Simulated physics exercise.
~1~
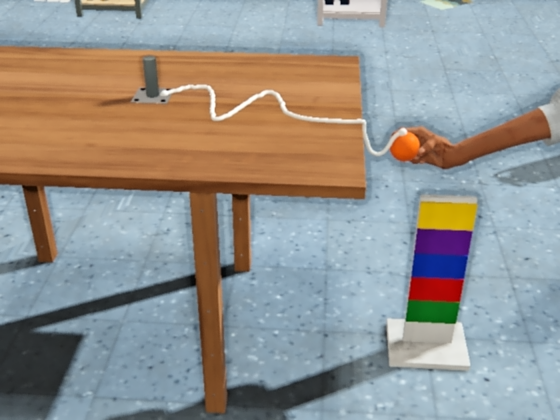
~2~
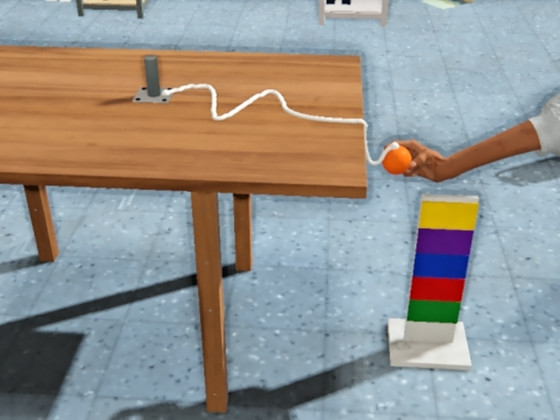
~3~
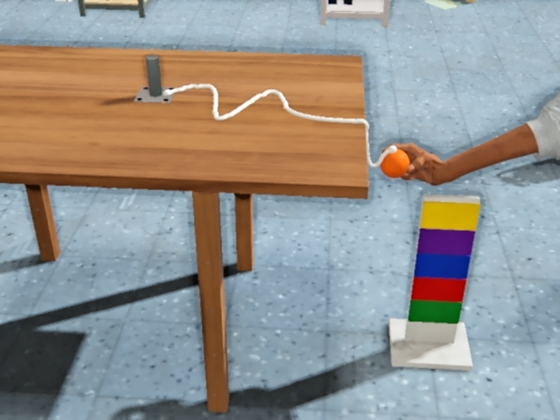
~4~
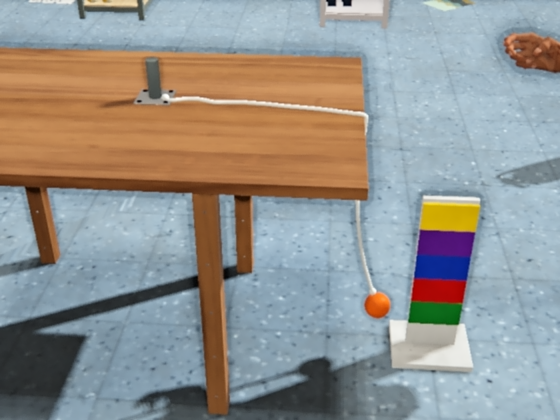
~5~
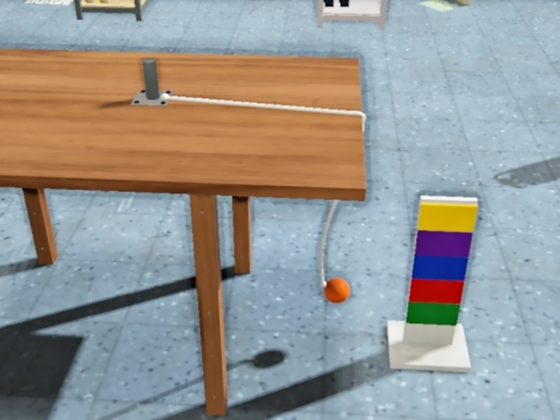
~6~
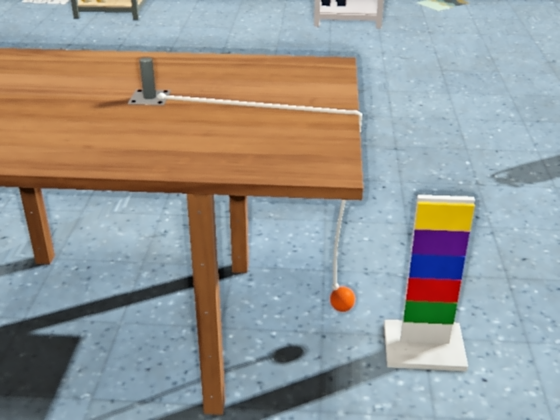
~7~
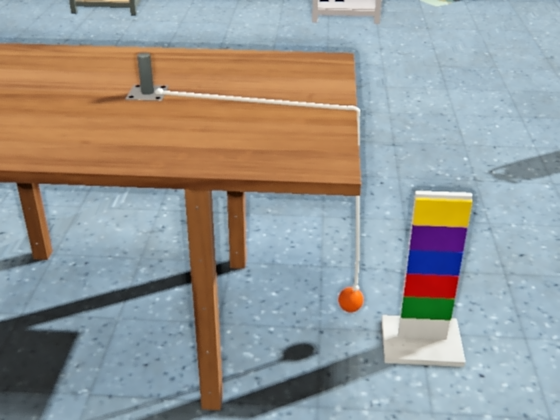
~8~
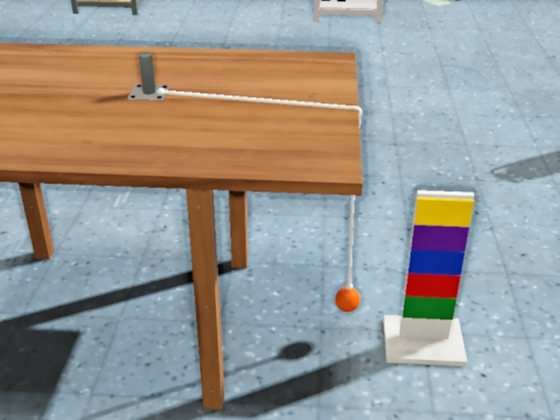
Orange ball on a white cord dropping from a hand past the table edge, swinging slightly, and hanging level with the green band.
